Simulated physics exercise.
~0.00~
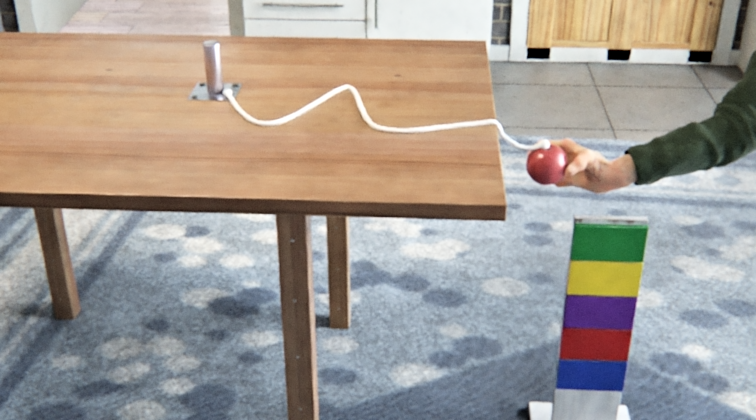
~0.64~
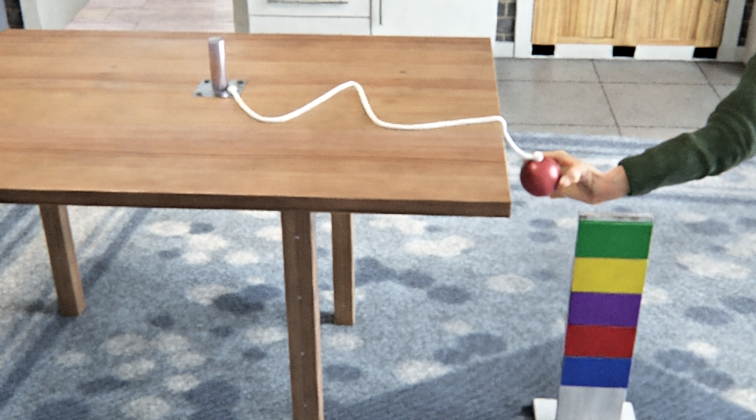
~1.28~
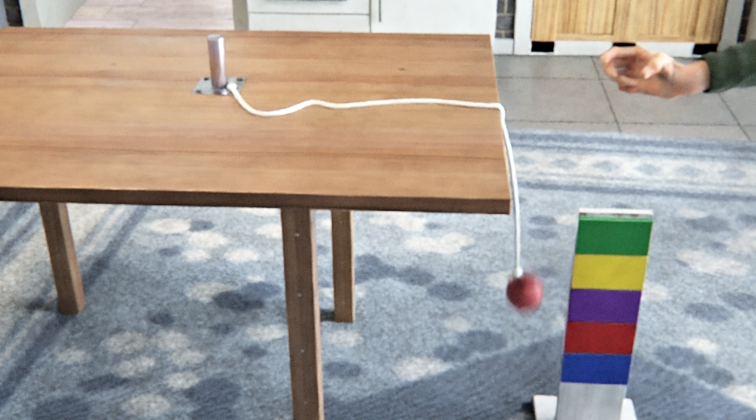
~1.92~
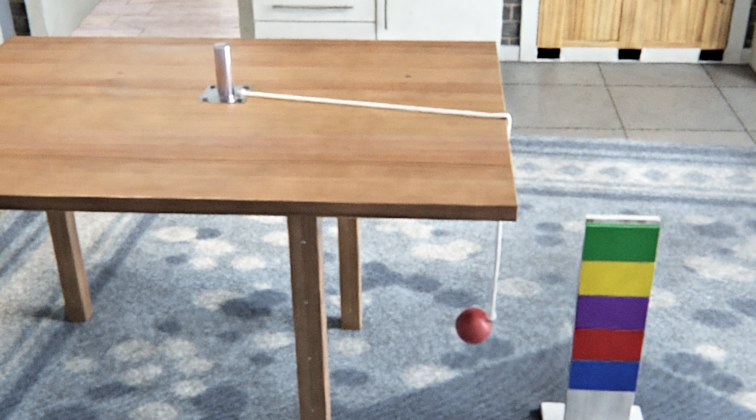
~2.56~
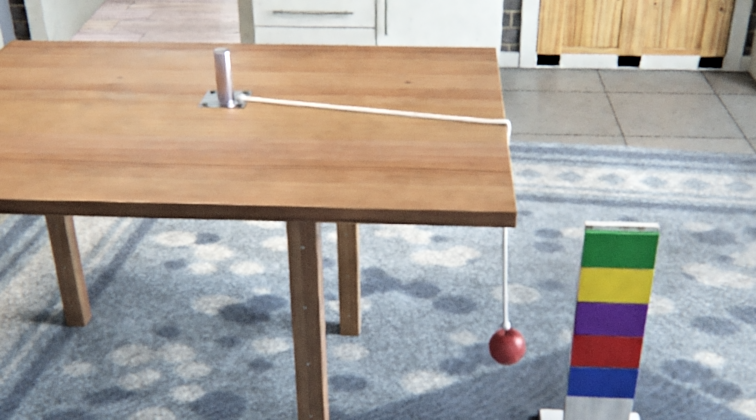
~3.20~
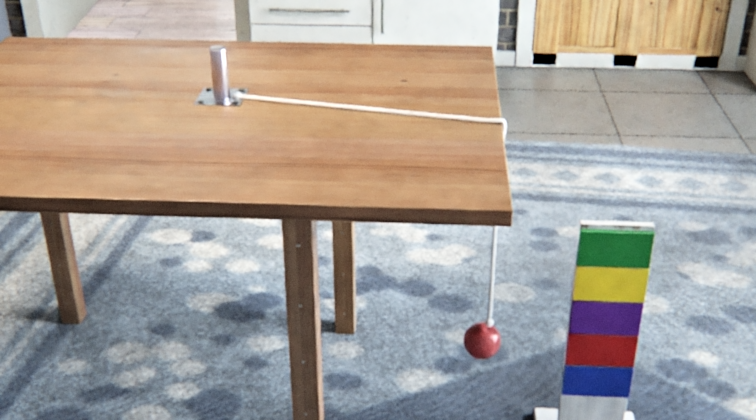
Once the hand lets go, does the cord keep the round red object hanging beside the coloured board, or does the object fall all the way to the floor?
The cord keeps it hanging off the edge of the table. Its middle ends up level with the red band on the board.
